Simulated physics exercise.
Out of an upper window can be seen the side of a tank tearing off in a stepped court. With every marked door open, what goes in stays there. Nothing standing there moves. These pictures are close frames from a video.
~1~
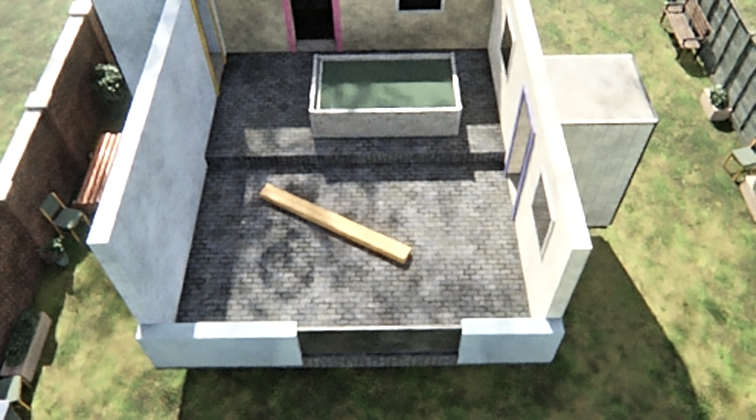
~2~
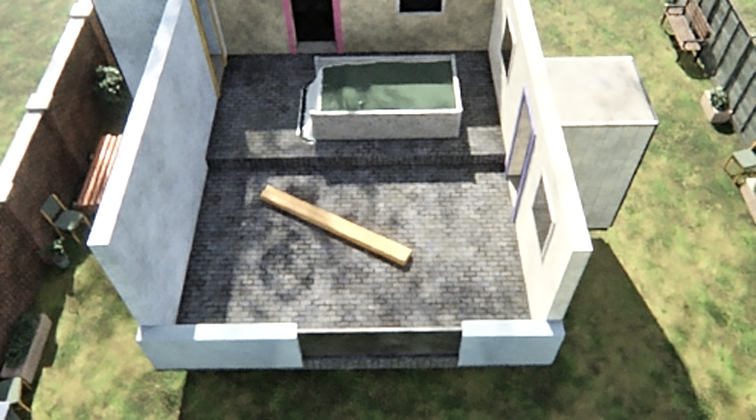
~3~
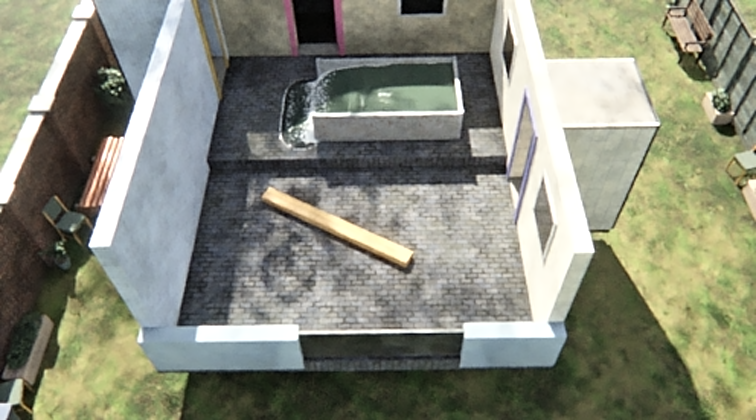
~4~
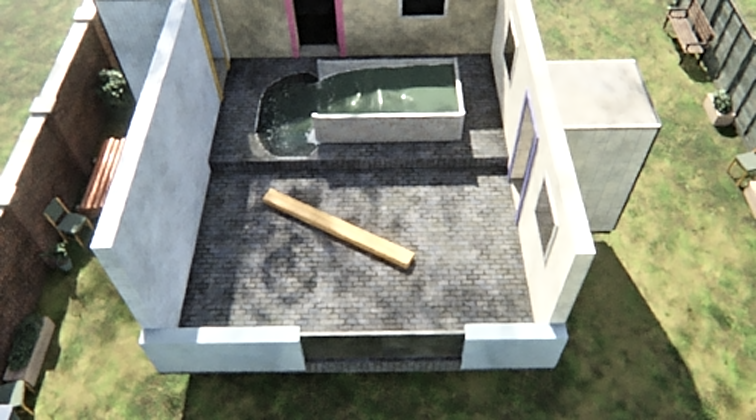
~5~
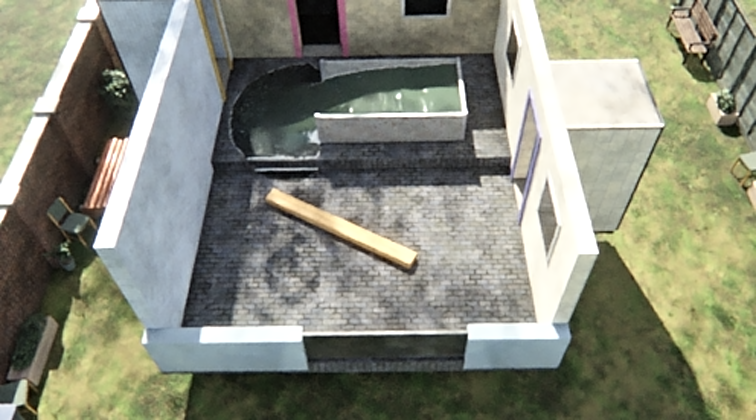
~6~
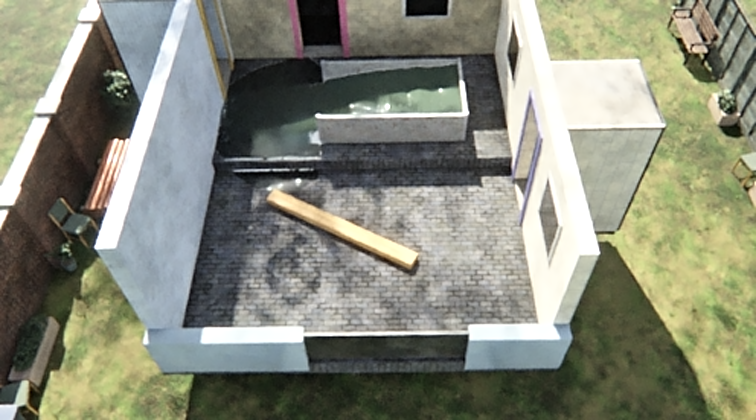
In this clip, seen from above, water pours from the left end of a pale rectangular tank in a walled, stepped courtyard, spreads leftward across the upper paving, then starts over the step near a motionless wooden beam.
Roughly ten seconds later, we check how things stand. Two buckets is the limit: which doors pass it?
In order: Yellow door: Never tops two buckets; pink door: Never tops two buckets; blue door: Tops two buckets.
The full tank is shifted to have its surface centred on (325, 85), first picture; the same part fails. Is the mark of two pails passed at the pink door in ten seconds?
As for the pink door, it stays within the limit.
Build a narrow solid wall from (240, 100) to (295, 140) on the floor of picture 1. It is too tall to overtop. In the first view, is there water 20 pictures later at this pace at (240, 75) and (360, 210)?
First point soaked, second point soaked.
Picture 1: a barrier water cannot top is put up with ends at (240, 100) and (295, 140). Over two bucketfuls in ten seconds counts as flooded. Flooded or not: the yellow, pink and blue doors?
Okay, so the yellow door ends up above, the pink door ends up above, and the blue door comes in short.
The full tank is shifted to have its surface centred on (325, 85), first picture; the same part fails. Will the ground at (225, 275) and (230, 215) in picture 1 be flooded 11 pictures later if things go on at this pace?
Soaked, soaked.
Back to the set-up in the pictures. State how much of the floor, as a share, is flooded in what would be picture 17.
That comes to about 25 per cent.
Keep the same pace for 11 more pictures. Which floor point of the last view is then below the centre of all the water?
The centre of mass sits at about (314, 119).
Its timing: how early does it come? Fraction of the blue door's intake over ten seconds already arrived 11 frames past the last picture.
Around 0 percent.
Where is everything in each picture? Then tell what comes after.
The first frame shows the open tank at (385, 85) is whole and still.
In the second frame, water pours out at (318, 103) and has run to (306, 139).
In the third frame, water pours out at (320, 106) and has run to (295, 145).
In the fourth frame, water pours out at (321, 108) and has run to (268, 147).
In the fifth frame, the front is at (237, 141), out from the gap at (324, 109).
In the sixth frame, the front is at (216, 144), out from the gap at (325, 109).
A moment on, water covers 20 % of the floor; the yellow door wet at the sill, nothing in, the pink door not reached, the blue door not reached.
Next, water covers 25 % of the floor; the yellow door wet at the sill, nothing in, the pink door wet at the sill, nothing in, the blue door not reached.
Then, water covers 45 % of the floor; the yellow door under two buckets in, the pink door wet at the sill, nothing in, the blue door not reached.
Later, water covers 75 % of the floor; the yellow door under two buckets in, the pink door under two buckets in, the blue door not reached.
In the end, water covers 90 % of the floor; the yellow door under two buckets in, the pink door under two buckets in, the blue door over two buckets in.
